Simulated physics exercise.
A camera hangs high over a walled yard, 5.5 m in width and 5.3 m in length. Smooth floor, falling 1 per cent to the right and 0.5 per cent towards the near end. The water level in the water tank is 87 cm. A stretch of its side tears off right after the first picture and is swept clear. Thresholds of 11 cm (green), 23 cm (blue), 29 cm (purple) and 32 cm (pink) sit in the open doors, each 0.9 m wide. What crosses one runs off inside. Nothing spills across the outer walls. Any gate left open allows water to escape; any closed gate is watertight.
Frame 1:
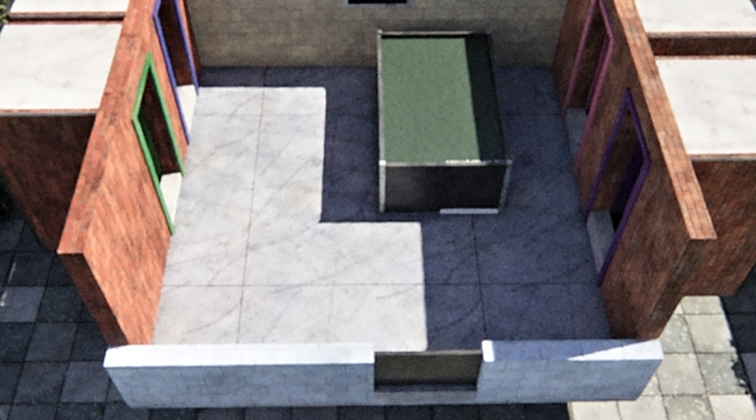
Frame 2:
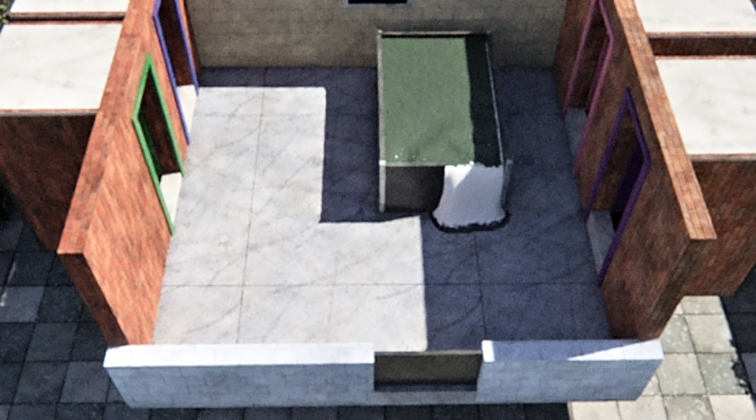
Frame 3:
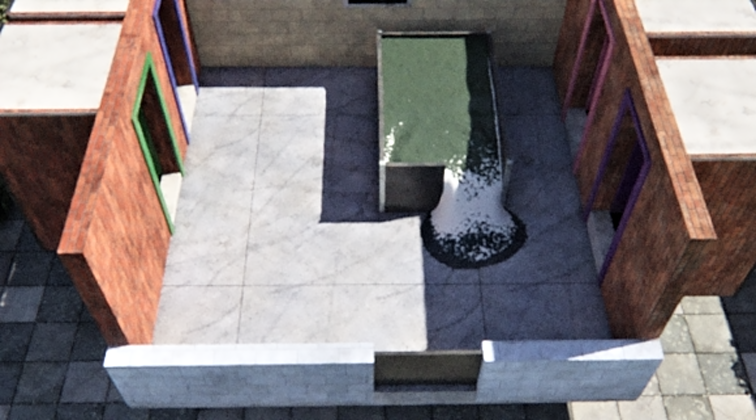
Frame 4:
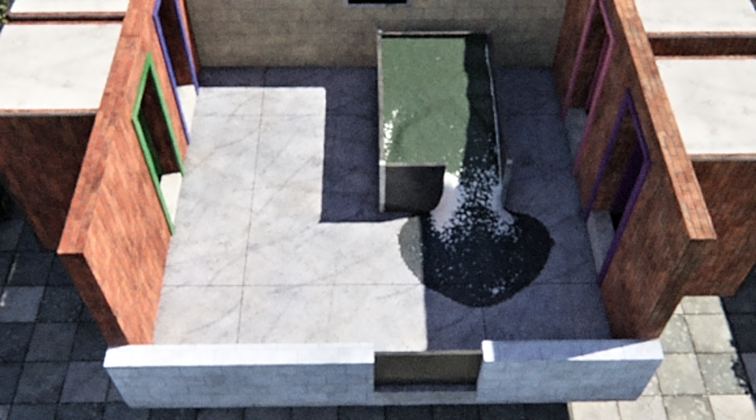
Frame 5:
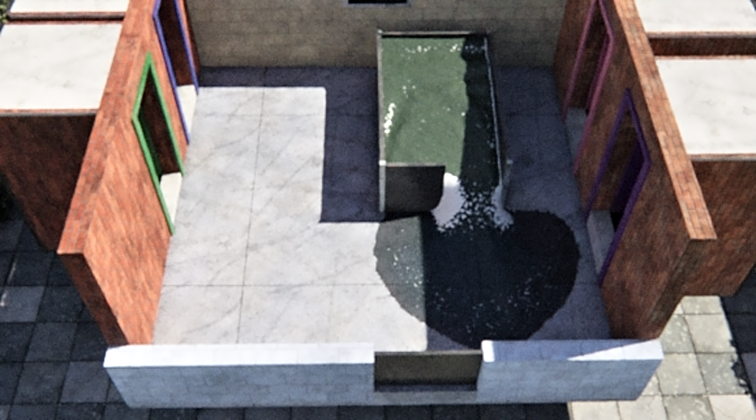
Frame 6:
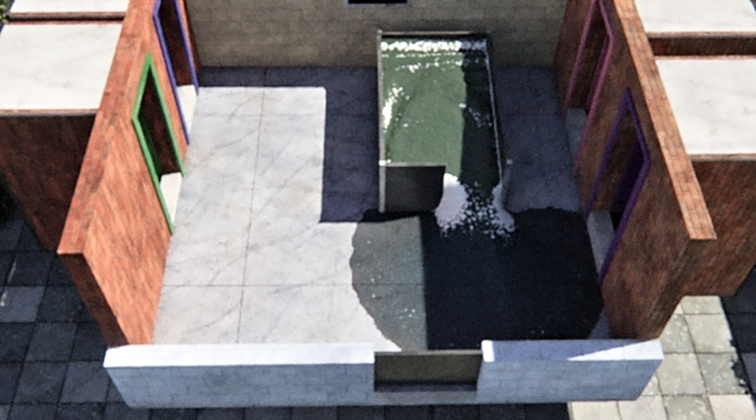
In a walled yard, dark water pours from a tank's open side and spreads across the floor.
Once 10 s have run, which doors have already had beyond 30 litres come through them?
The green door lets in a smaller amount than the limit; the blue door lets in a smaller amount than the limit; the purple door lets in a smaller amount than the limit; the pink door lets in a smaller amount than the limit.
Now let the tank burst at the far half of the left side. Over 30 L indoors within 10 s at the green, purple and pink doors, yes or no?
Then: Green beyond it, purple short of it, pink short of it.
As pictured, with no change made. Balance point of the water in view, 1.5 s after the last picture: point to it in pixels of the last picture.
Centre: Approx. (450, 208) px.
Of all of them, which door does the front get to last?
The answer is the blue door.
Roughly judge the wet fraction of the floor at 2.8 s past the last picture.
Covered: Roughly 60 per cent.
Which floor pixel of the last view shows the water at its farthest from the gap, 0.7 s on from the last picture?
Somewhere around (271, 374).
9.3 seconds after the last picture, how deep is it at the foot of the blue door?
Depth: Approx. 16.0 cm.
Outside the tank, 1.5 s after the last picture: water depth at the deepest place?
Up to near 42 cm.
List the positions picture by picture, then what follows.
Still water, 87 cm deep, in the water tank at (439, 98), in the first picture.
The front is at (439, 221), 0.5 m from the gap at (472, 191); 0.2 m2 of floor is under water; 87 cm left at the back of the water tank, in the second picture.
Water pours out at (471, 194) and has run 0.9 m, to (456, 262); typically 12 cm deep outside, 87 cm at the water tank's back, in the third picture.
Water pours out at (471, 195) and has run 1.5 m, to (488, 301); typically 8 cm deep outside, 87 cm at the water tank's back, in the fourth picture.
Water pours out at (471, 195) and has run 2.1 m, to (508, 344); typically 6 cm deep outside, 85 cm at the water tank's back, in the fifth picture.
Water pours out at (471, 195) and has run 2.5 m, to a hidden place; typically 5 cm deep outside, 77 cm at the water tank's back, in the sixth picture.
Then, 0.7 s after the last picture water covers 30 % of the floor and is deepest (58 cm) near (608, 371); green door not reached, blue door not reached, purple door 16 cm at the sill, 0 L in, pink door not reached.
Then, 1.5 s after the last picture water covers 35 % of the floor and is deepest (42 cm) near (608, 371); green door not reached, blue door not reached, purple door 16 cm at the sill, 0 L in, pink door not reached.
Then, 2.8 s after the last picture water covers 60 % of the floor and is deepest (30 cm) near (608, 371); green door 6 cm at the sill, 0 L in, blue door not reached, purple door 22 cm at the sill, 0 L in, pink door 4 cm at the sill, 0 L in.
Then, 5.3 s after the last picture water covers 90 % of the floor and is deepest (24 cm) near (593, 371); green door 11 cm at the sill, 1 L in, blue door 6 cm at the sill, 0 L in, purple door 17 cm at the sill, 0 L in, pink door 4 cm at the sill, 0 L in.
Then, 9.3 s after the last picture water covers 95 % of the floor and is deepest (19 cm) near (566, 173); green door 7 cm at the sill, 2 L in, blue door 16 cm at the sill, 0 L in, purple door 11 cm at the sill, 0 L in, pink door 19 cm at the sill, 0 L in.
